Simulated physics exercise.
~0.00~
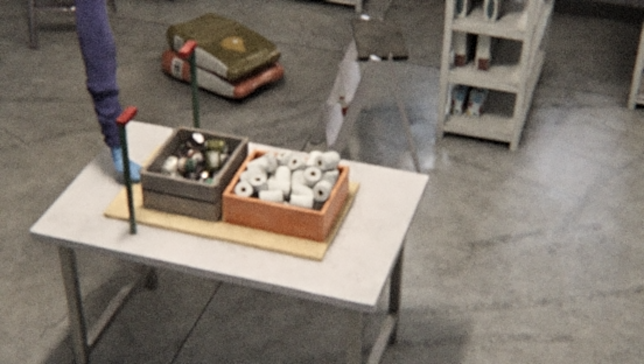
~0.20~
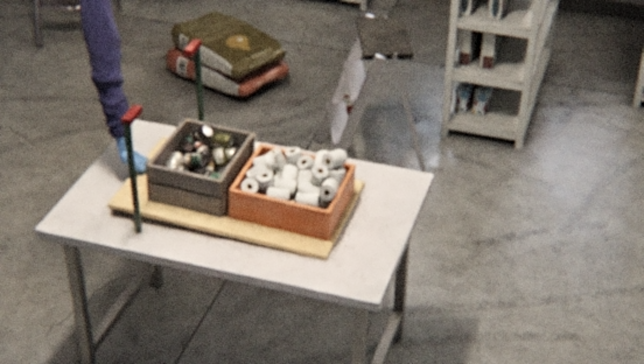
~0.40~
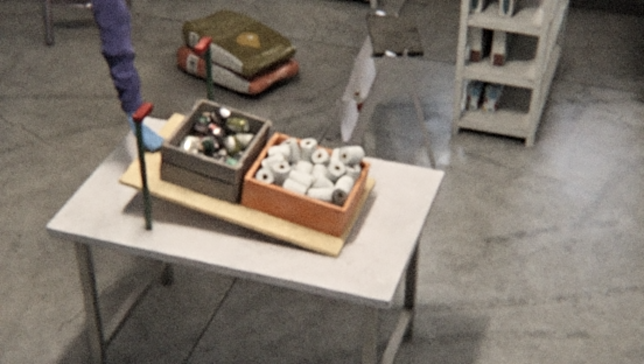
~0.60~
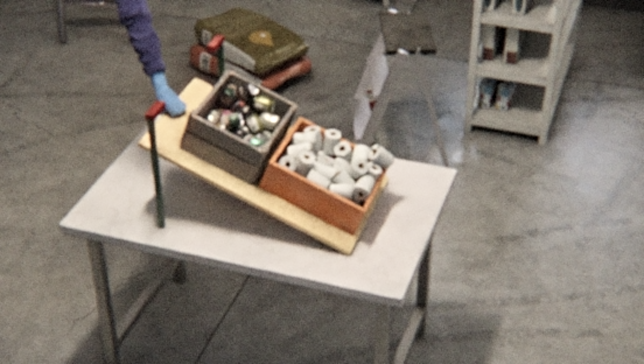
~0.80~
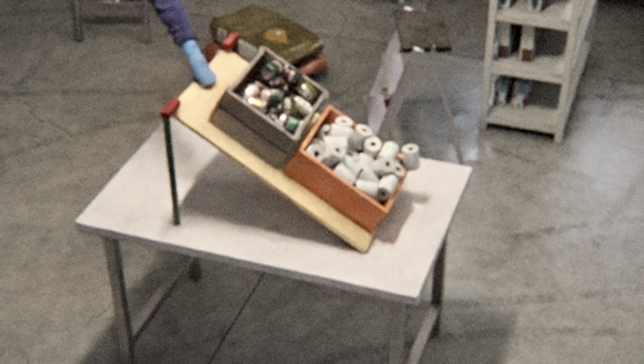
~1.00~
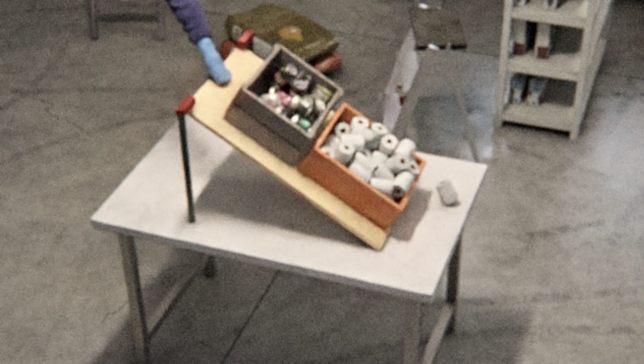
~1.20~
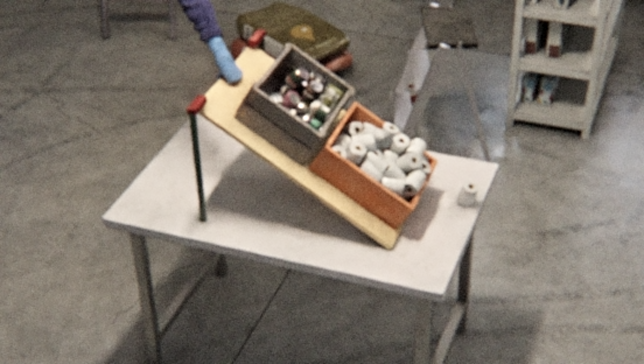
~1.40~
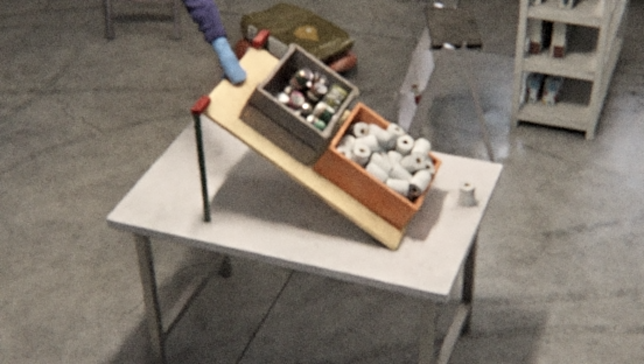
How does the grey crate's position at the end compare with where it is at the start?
At the start the grey crate sits level, low over the left part of the table. By the end it is higher and further right in view, held well above the tabletop on the raised board and slanting down to the right.
